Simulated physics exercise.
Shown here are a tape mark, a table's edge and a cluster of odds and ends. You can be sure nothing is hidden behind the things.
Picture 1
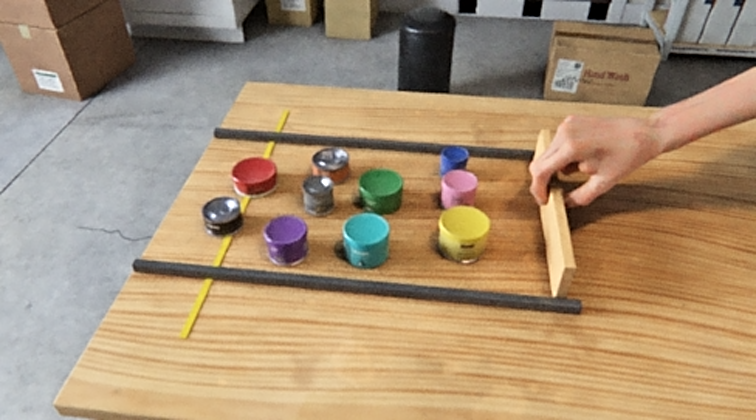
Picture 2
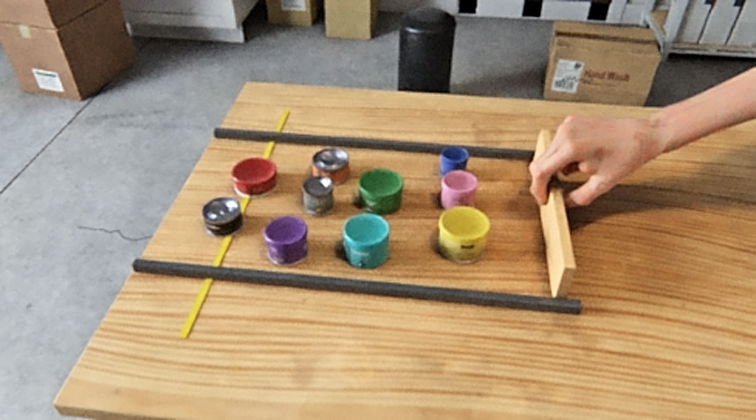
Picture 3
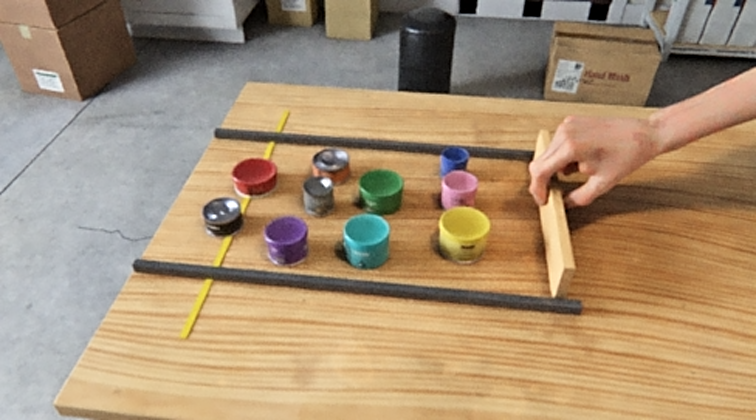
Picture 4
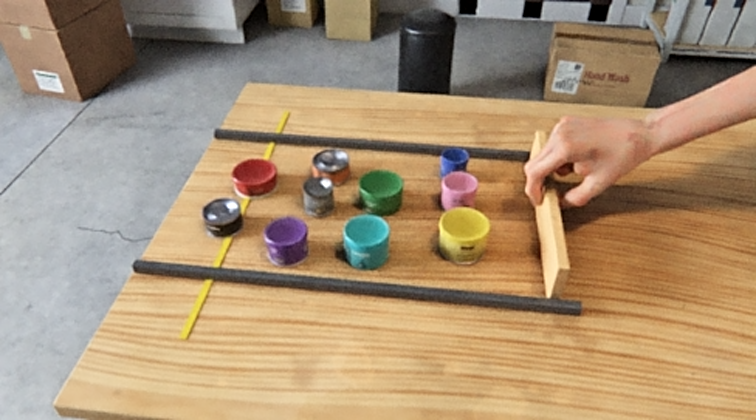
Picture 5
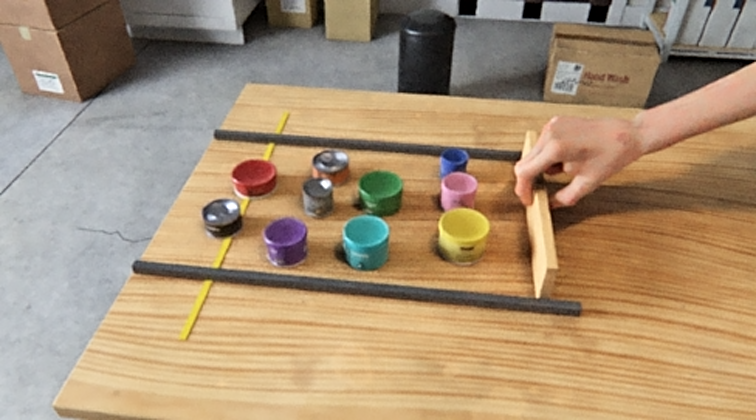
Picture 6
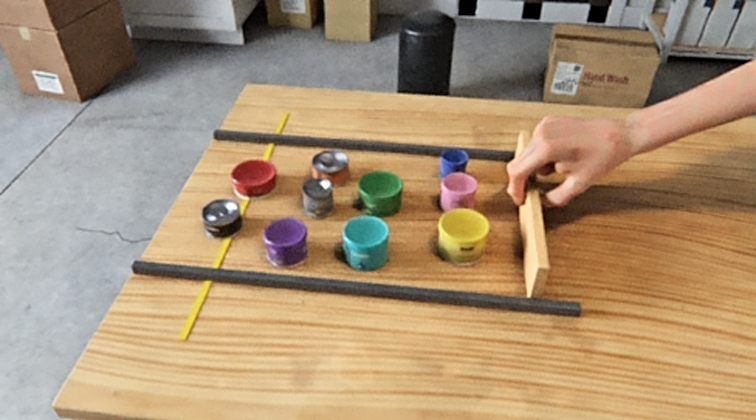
A hand held a wooden board upright at the right end of two dark rails, then slid it slightly left toward a group of small colorful pots, which stayed still near a yellow tape line.
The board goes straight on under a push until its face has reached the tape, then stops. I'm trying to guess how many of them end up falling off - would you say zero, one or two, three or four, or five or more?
I would say one or two.
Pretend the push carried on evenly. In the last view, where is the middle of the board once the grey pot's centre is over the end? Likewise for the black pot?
(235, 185) and then (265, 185), give or take.
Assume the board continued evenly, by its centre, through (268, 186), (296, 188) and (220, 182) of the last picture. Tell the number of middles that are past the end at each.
That makes 0, 0, 5.
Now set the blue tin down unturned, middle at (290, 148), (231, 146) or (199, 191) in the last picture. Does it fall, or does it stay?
Blue tin: Stays put; stays put; goes down.
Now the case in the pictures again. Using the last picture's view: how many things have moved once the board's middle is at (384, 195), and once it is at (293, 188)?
It comes to 6 for the first spot, 10 for the other.
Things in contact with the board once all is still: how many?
So the total is 4.
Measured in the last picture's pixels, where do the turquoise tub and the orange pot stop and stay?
In the last view, the middles sit near (196, 243) and near (223, 161).
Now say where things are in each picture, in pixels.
In the first picture, black pot (223, 217); red pot (255, 177); purple tin (287, 241); board (551, 206); tape (246, 199).
In the second picture, red pot (255, 177); yellow pot (463, 235).
In the third picture, purple tin (288, 242); blue tin (454, 165).
In the fourth picture, black pot (223, 218); turquoise tub (367, 243).
In the fifth picture, red pot (255, 179); pink pot (458, 195).
In the sixth picture, black pot (222, 219); red pot (255, 179); purple tin (287, 243); board (529, 207); tape (246, 201).
Early on, none off yet; black pot at rest near (222, 219); red pot at rest near (255, 179); purple tin at rest near (287, 243).
A while later, none off yet; black pot travelled about its own width near (188, 220); red pot travelled about its own width near (219, 171); purple tin travelled well along near (212, 235).
Finally, the number that fall off is one or two; lost, red pot and black pot.
